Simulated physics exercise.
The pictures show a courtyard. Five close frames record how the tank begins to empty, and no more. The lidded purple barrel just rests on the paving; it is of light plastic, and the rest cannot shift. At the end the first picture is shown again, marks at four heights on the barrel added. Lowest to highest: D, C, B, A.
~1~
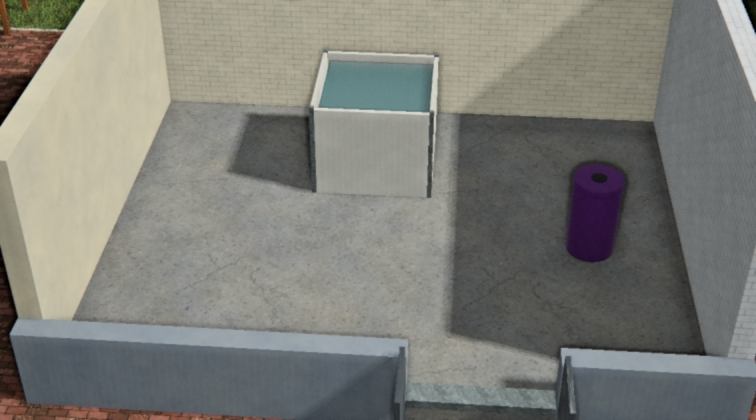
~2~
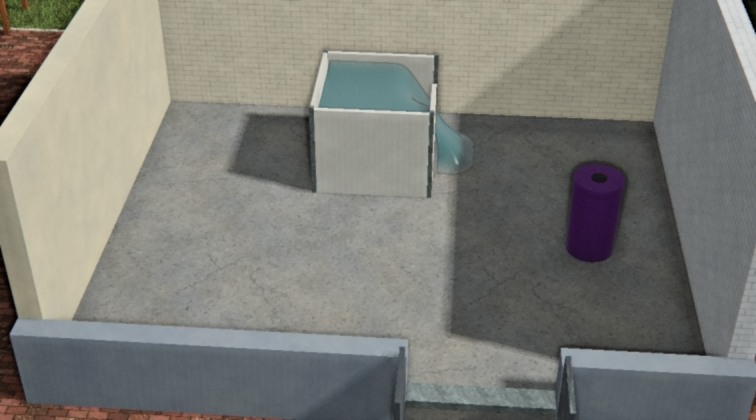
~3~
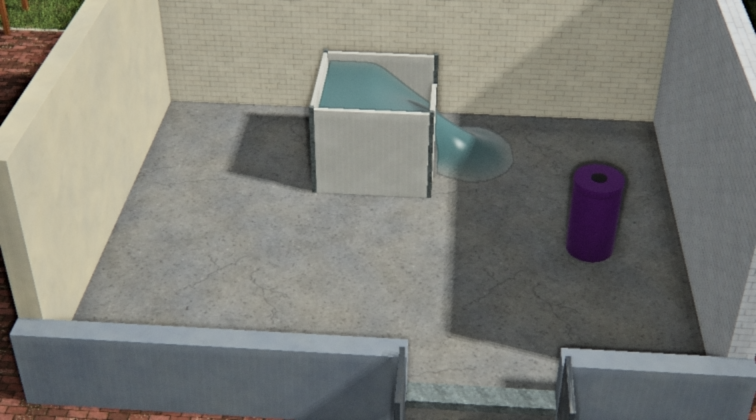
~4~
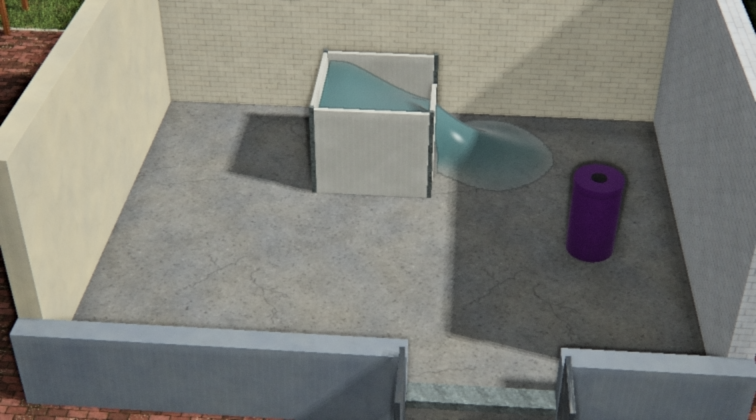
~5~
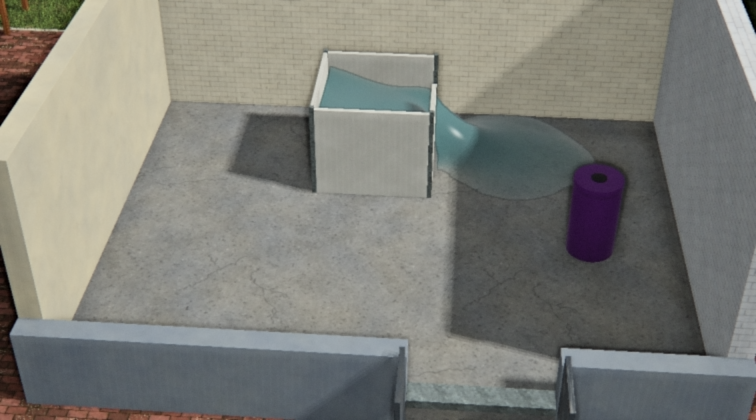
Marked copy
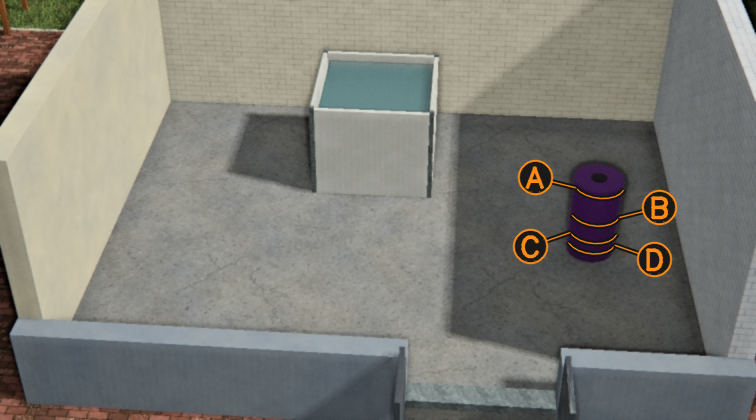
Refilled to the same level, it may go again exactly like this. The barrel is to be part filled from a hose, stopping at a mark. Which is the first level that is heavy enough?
Take B.
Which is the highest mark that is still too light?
C.
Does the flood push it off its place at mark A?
No.
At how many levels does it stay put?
Two of the four.
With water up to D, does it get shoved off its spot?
Yes, it does.
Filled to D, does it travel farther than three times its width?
No, it does not.
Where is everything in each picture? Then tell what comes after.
Lid of the purple barrel at (599, 178); tank full, its middle at (376, 87); open gate at (484, 348).
Water covers 1 % of the ground and is seen nearest the barrel at (456, 164).
Water covers 3 % of the ground and is seen nearest the barrel at (498, 169).
Water covers 6 % of the ground and is seen nearest the barrel at (526, 180).
Lid of the purple barrel at (599, 178); water covers 9 % of the ground and is seen nearest the barrel at (543, 189).
On the marked copy, A at (601, 198); B at (596, 226); C at (594, 243); D at (592, 253); from the bottom up D, C, B, A.
Choosing A, it does not move.
Choosing B, it does not move.
Choosing C, it is pushed about half its own width away.
Choosing D, it is pushed about twice its own width away.
